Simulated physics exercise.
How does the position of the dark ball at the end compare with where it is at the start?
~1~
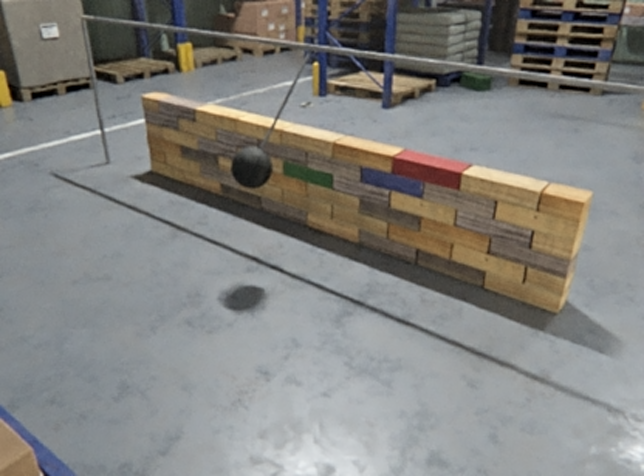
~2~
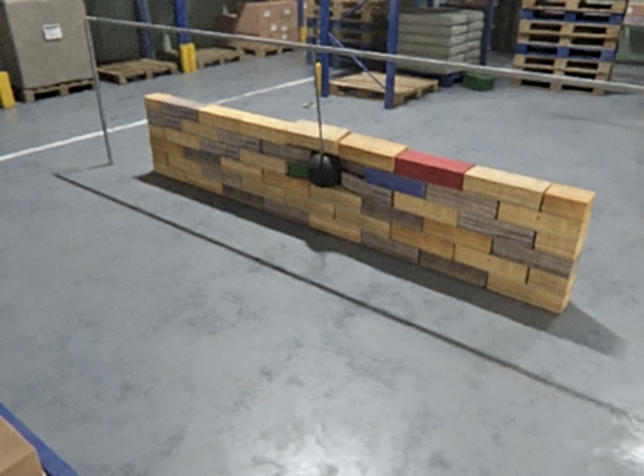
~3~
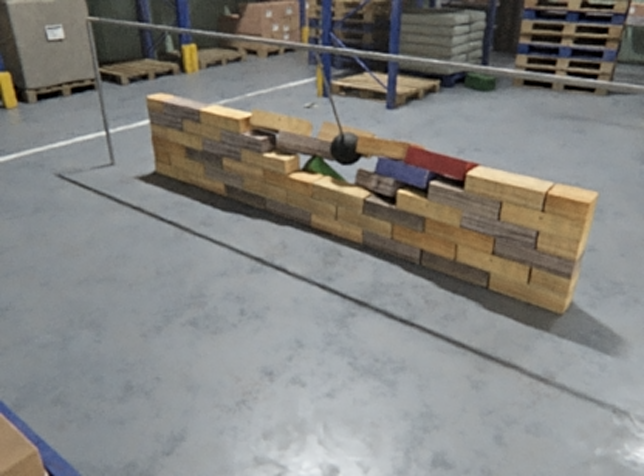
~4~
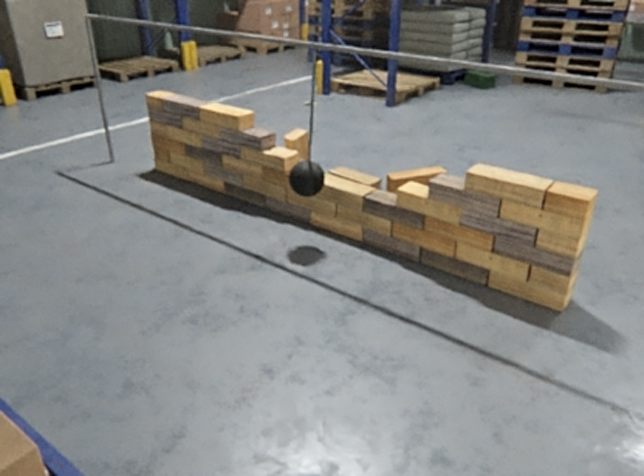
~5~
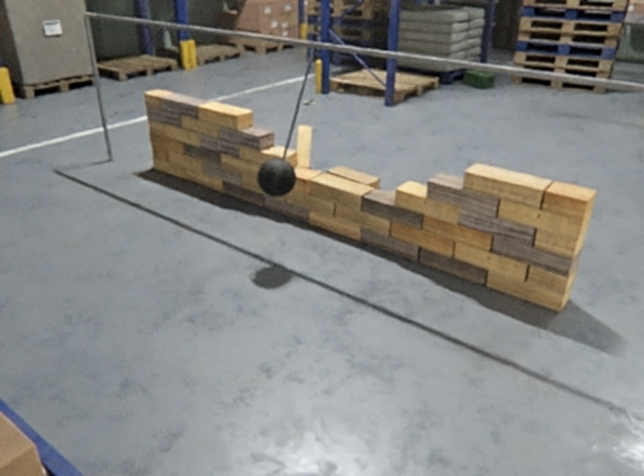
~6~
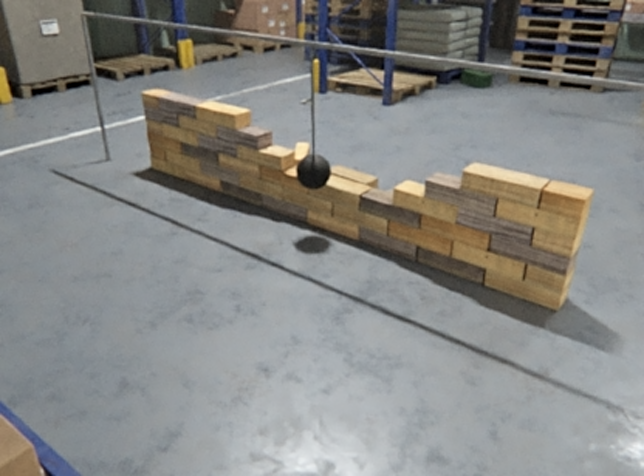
At the start the ball is swung out to the left, in front of the left part of the wall. At the end it is farther right, hanging almost straight down in front of the left side of the gap.
